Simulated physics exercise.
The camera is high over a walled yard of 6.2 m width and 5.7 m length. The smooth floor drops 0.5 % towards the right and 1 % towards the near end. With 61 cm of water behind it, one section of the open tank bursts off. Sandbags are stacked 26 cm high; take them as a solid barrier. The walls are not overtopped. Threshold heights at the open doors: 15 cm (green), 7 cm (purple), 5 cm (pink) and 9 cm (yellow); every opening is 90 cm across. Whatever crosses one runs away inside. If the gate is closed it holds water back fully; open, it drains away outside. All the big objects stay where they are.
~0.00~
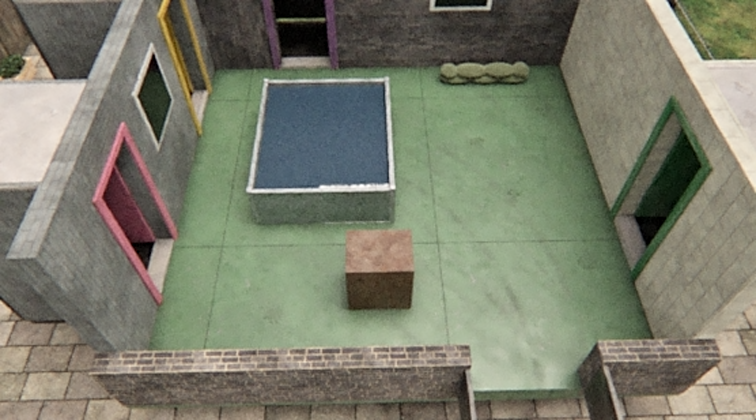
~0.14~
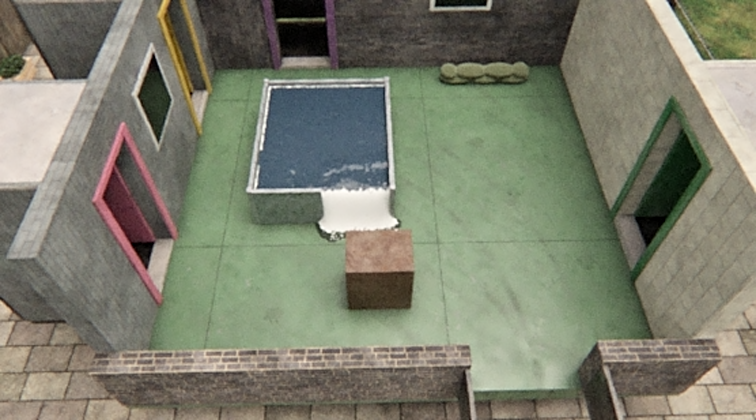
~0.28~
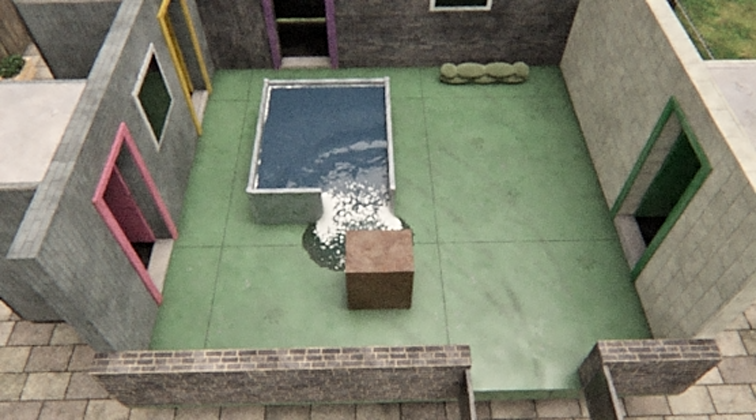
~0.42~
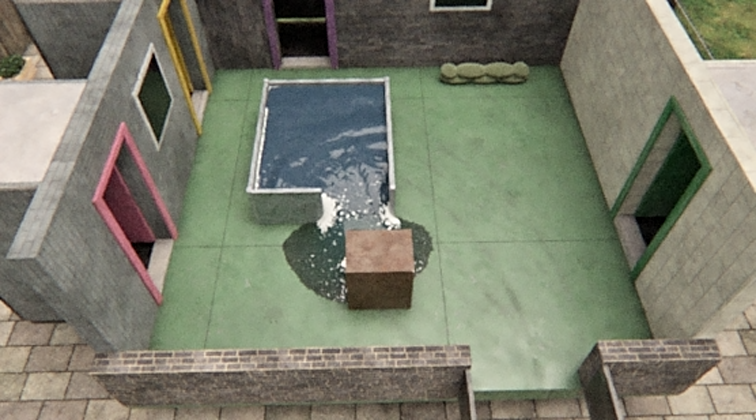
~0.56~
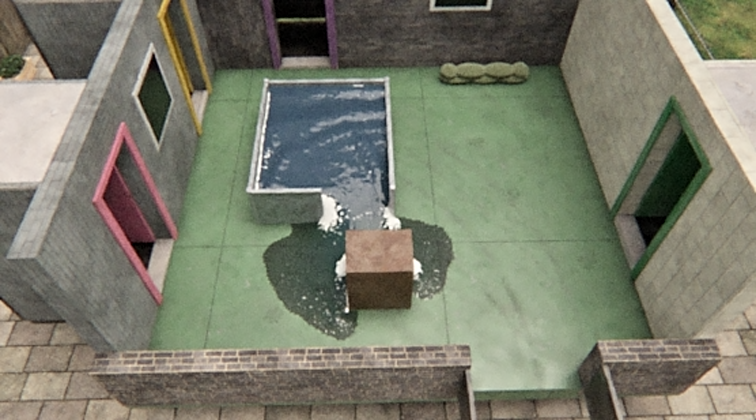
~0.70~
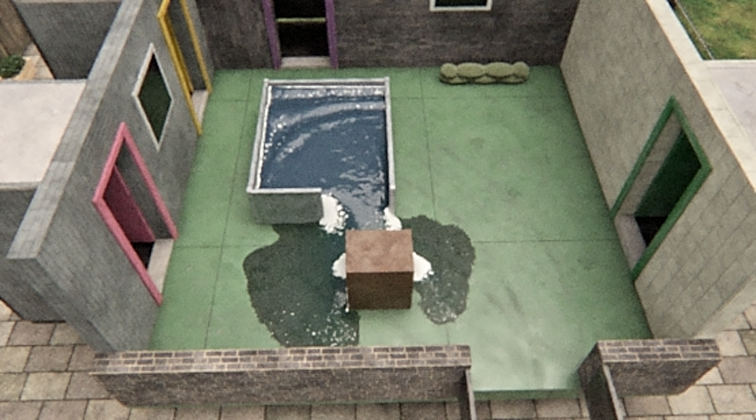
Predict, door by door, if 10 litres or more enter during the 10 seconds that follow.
Door by door: At the green door it does not reach the limit; at the purple door it keeps below the limit; at the pink door it exceeds the limit; at the yellow door it stays under the limit.
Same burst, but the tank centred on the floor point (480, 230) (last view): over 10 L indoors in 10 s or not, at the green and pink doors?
Against that limit: Green not over, pink not over.
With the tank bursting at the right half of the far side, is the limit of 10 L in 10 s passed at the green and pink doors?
Against that limit: Green under, pink below.
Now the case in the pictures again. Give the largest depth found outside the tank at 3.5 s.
About 28 cm.
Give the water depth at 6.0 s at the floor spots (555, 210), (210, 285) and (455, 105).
Roughly 8, 10 and 1 cm, in turn.
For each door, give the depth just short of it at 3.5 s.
In cm: Green 16, purple 0, pink 11, yellow 0.
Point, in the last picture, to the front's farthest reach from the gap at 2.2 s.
Near (654, 367).
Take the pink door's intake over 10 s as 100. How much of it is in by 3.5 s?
Some 35 per cent by then.
After 1.4 s water covers 25 % of the floor and is deepest (50 cm) near (369, 269); green door not reached, purple door not reached, pink door not reached, yellow door not reached.
After 2.2 s water covers 45 % of the floor and is deepest (40 cm) near (369, 269); green door 18 cm at the sill, 0 L in, purple door not reached, pink door 7 cm at the sill, 0 L in, yellow door not reached.
After 3.5 s water covers 55 % of the floor and is deepest (28 cm) near (369, 269); green door 16 cm at the sill, 4 L in, purple door not reached, pink door 11 cm at the sill, 28 L in, yellow door not reached.
After 6.0 s water covers 80 % of the floor and is deepest (18 cm) near (369, 269); green door 12 cm at the sill, 5 L in, purple door 5 cm at the sill, 0 L in, pink door 10 cm at the sill, 61 L in, yellow door 2 cm at the sill, 0 L in.
After 10.0 s water covers 95 % of the floor and is deepest (12 cm) near (369, 269); green door 8 cm at the sill, 5 L in, purple door 4 cm at the sill, 0 L in, pink door 6 cm at the sill, 83 L in, yellow door 6 cm at the sill, 0 L in.
